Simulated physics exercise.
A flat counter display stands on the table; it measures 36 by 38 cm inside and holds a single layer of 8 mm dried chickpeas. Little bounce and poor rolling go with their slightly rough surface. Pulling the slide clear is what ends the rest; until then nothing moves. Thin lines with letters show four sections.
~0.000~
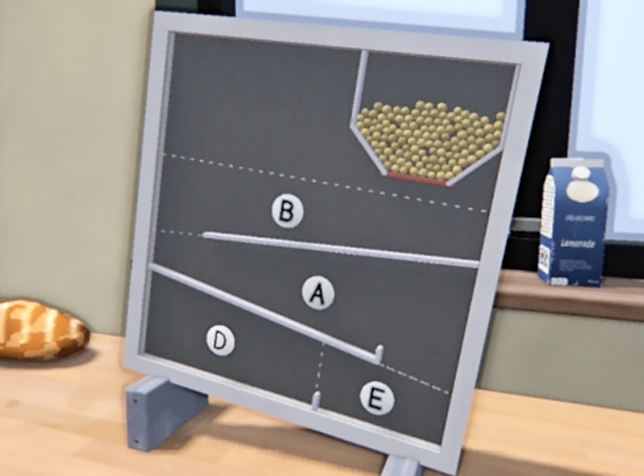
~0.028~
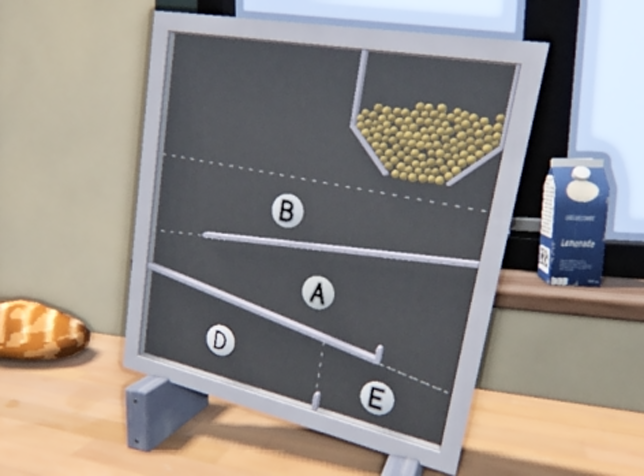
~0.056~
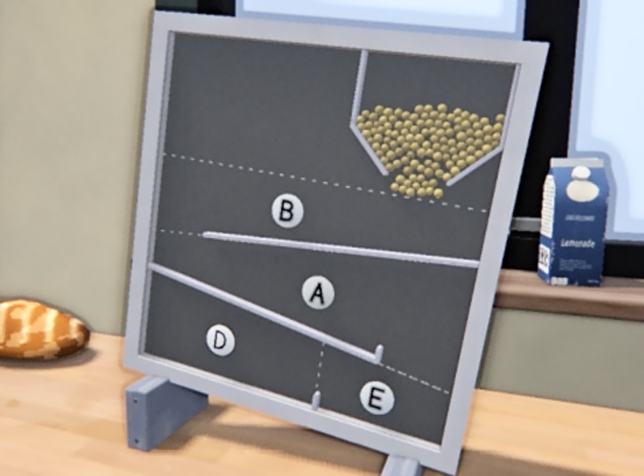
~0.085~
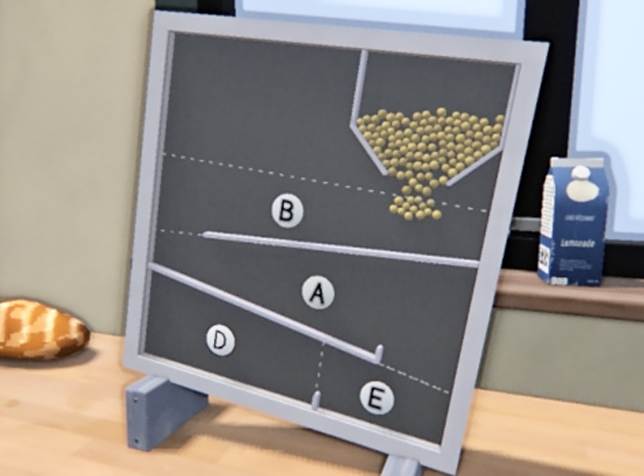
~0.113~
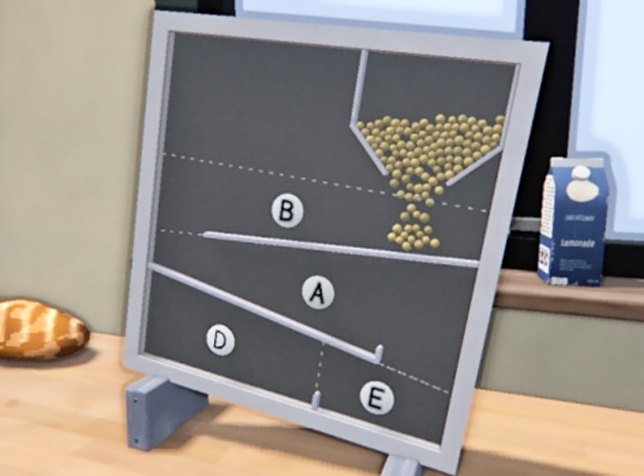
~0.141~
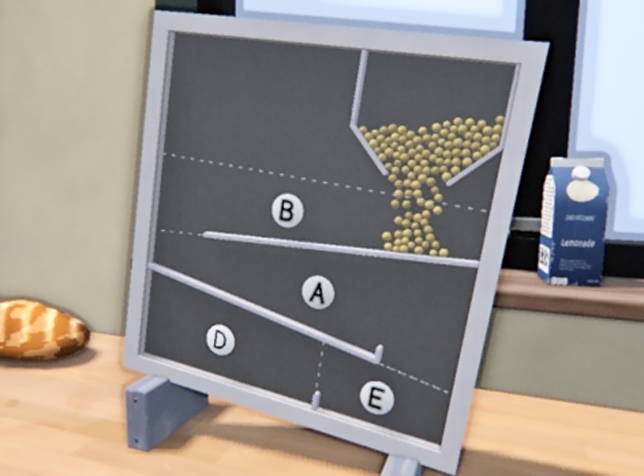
Yellowish chickpeas rest in a funnel at the upper right of a dark, grey-framed display tilted clockwise on a wooden table, seen from the front by a still camera. A loaf sits at left and a blue-and-white carton at right, with pale ledges and lettered discs on the panel. The red slide disappears from the funnel's mouth, and chickpeas drop through in a widening stream onto the upper ledge.
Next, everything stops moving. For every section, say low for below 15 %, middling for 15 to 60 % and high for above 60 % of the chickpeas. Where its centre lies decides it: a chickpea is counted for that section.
Section A: Low; section B: High; section D: Low; section E: Low.
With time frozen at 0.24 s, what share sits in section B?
The share there is close to 60 per cent.
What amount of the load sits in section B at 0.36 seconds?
Around 80 per cent.
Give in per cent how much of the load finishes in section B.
My estimate is some 100 in a hundred.
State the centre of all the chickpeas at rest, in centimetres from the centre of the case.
Roughly 11 cm to the right and 1 cm up.
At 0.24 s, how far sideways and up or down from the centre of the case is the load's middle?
Position estimate: Right 13 cm, above 4 cm.
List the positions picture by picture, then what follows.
In the first picture, tilted 8° clockwise; about 120 chickpeas; chickpeas' middle (427, 136); A (318, 293), B (288, 211), D (221, 341), E (377, 398); slide (383, 173) to (452, 185).
In the second picture, chickpeas' middle (426, 139); 0 out, lowest chickpea (440, 181).
In the third picture, chickpeas' middle (427, 145); 12 out, lowest chickpea (439, 193).
In the fourth picture, chickpeas' middle (422, 147); 18 out, lowest chickpea (409, 216).
In the fifth picture, chickpeas' middle (424, 159); 29 out, lowest chickpea (407, 246).
In the sixth picture, chickpeas' middle (427, 171); 40 out, lowest chickpea (434, 253); wall ends (207, 235), (380, 349), (317, 395), (366, 48) to (386, 173), (449, 184) to (520, 62).
After 0.24 s, the chickpeas' middle is 13 cm right of and 4 cm above the centre; B 60 %.
After 0.36 s, the chickpeas' middle is 12 cm right of and 2 cm above the centre; B 80 %.
After 0.59 s, the chickpeas' middle is 11 cm right of and 1 cm above the centre; B 100 %.
Settled by 1.6 s, A 0 %, B 100 %, D 0 %, E 0 %.
